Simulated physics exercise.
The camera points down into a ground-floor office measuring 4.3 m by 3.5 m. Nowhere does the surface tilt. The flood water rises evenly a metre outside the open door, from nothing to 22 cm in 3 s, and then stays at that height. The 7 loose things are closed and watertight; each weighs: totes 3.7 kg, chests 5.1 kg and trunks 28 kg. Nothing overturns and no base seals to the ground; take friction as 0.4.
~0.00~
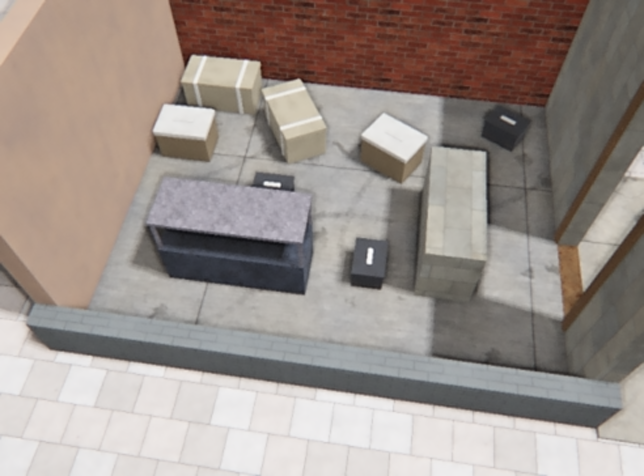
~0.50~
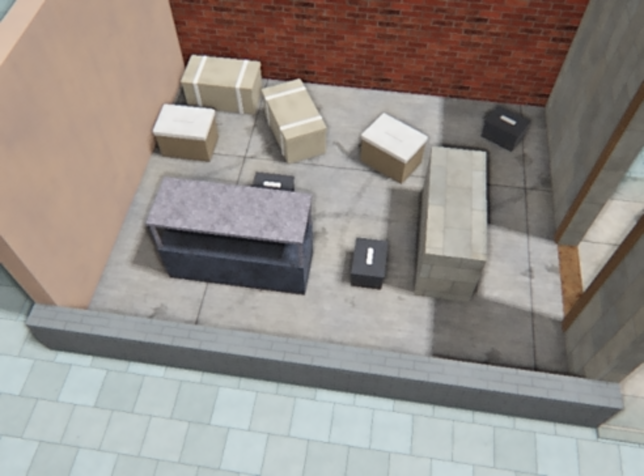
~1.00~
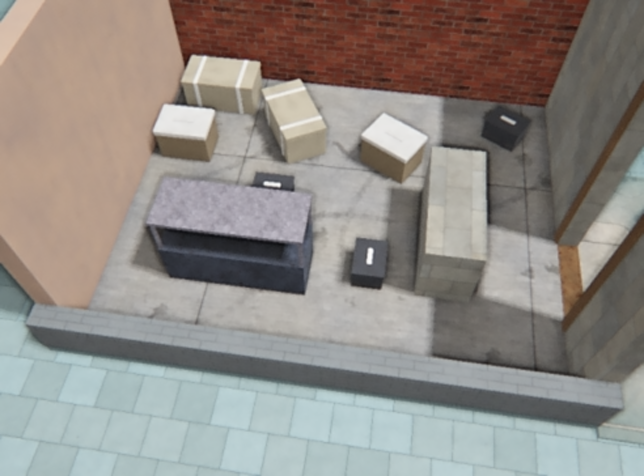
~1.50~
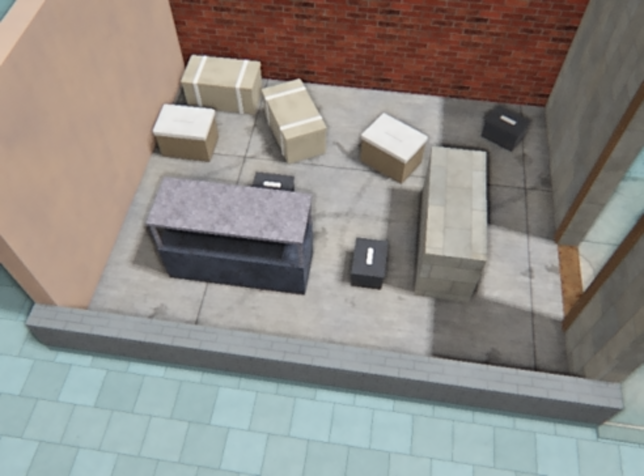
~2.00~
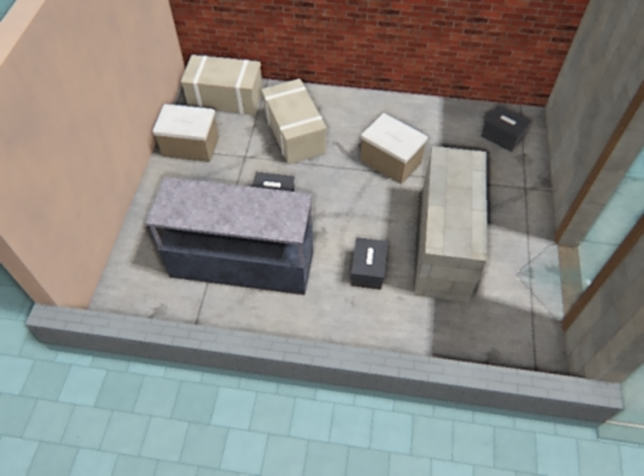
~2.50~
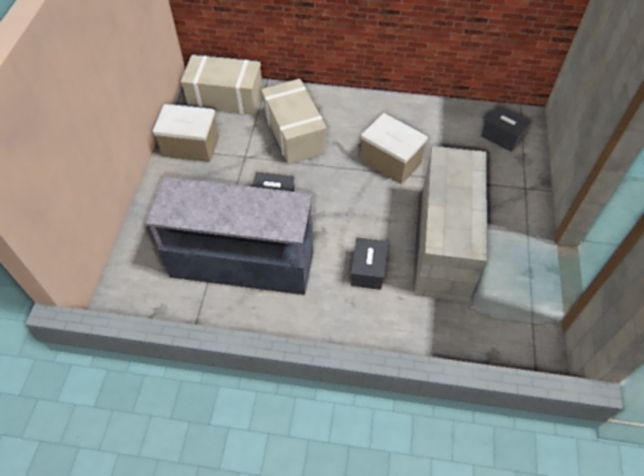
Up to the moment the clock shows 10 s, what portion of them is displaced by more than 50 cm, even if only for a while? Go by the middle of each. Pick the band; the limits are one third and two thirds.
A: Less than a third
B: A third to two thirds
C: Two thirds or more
A, less than a third.
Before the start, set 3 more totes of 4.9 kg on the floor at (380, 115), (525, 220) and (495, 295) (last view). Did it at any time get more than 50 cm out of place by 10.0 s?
In order: Above the mark, above the mark, above the mark.
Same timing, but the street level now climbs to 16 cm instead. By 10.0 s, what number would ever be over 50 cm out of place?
The count would be 1.
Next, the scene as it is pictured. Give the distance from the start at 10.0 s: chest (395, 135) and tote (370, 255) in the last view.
They've ended up 20 cm and 0 cm away, in that order.
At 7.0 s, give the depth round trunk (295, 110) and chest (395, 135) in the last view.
Close to 3 and 2 centimetres.
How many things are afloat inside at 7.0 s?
At that point I count 1.
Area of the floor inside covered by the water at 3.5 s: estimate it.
My estimate is roughly 2.5 m2.
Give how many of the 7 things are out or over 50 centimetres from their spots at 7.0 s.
1.
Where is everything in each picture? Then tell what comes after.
In the first picture, a tote at (508, 121) rests on the ground; a chest at (184, 120), on the bottom; water covers 0.0 m2; 0 of 7 have shifted.
In the second picture, a tote at (508, 121) rests on the ground; a chest at (184, 120), on the bottom; 0.0 m2 under water; 0 of 7 have shifted.
In the third picture, a tote at (508, 121) rests on the ground; a chest at (184, 120) rests on the ground; 0.0 m2 under water; 0 of 7 have shifted.
In the fourth picture, a tote at (508, 121) rests on the ground; a chest at (184, 120) rests on the ground; 0.0 m2 under water; 0 of 7 have shifted.
In the fifth picture, a tote at (508, 121) rests on the ground; a chest at (184, 120), on the bottom; 0.2 m2 under water; 0 of 7 have shifted.
In the sixth picture, a tote at (508, 121) rests on the ground; a chest at (184, 120), on the bottom; water covers 0.7 m2; 0 of 7 have shifted.
After 3.5 s 0 of 7 are over 50 cm from their spots; 0 afloat.
After 4.5 s 0 of 7 are over 50 cm from their spots; 0 afloat.
After 7.0 s 1 of 7 are over 50 cm from their spots; 1 afloat.
After 10.0 s 1 of 7 are over 50 cm from their spots, and 1 have been at some point; 6 afloat.
